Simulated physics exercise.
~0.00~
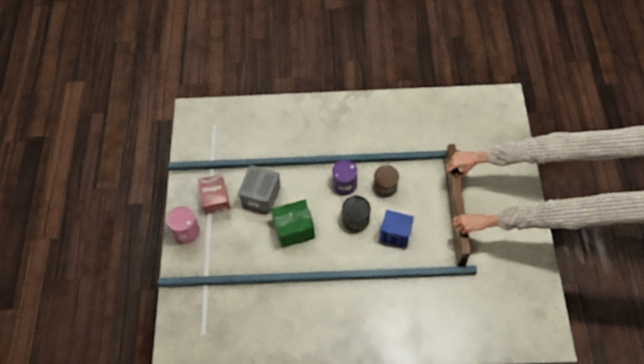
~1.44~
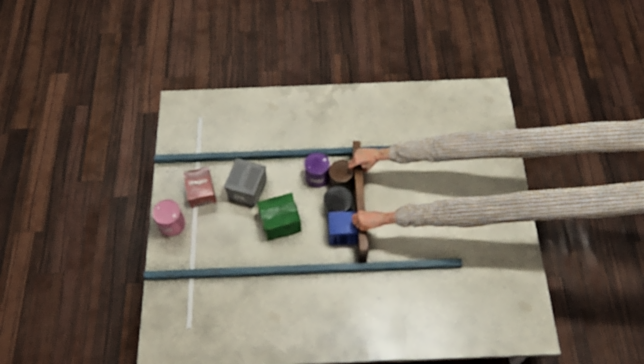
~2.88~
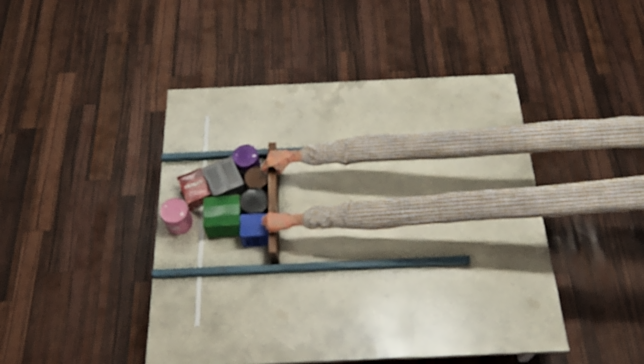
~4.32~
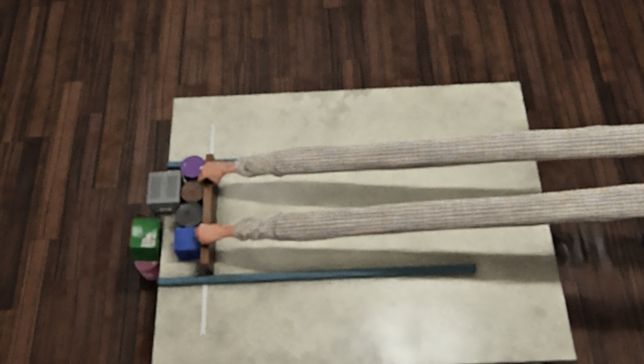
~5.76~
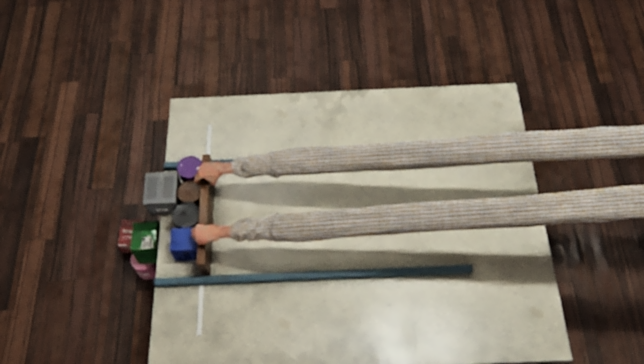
A wooden plank, held upright by two hands in pale knitted sleeves, stands at the right between two blue rails on a pale platform above a dark wood floor, seen from overhead. To its left sit a blue crate, brown and black pails, a purple canister, a green box, a grey tote, a red box and a pink canister near a strip of white tape. The hands push the plank left, gathering the nearest things, then crowding the rest together. It halts at the tape, with the green box, red box and pink canister fallen past the left edge.
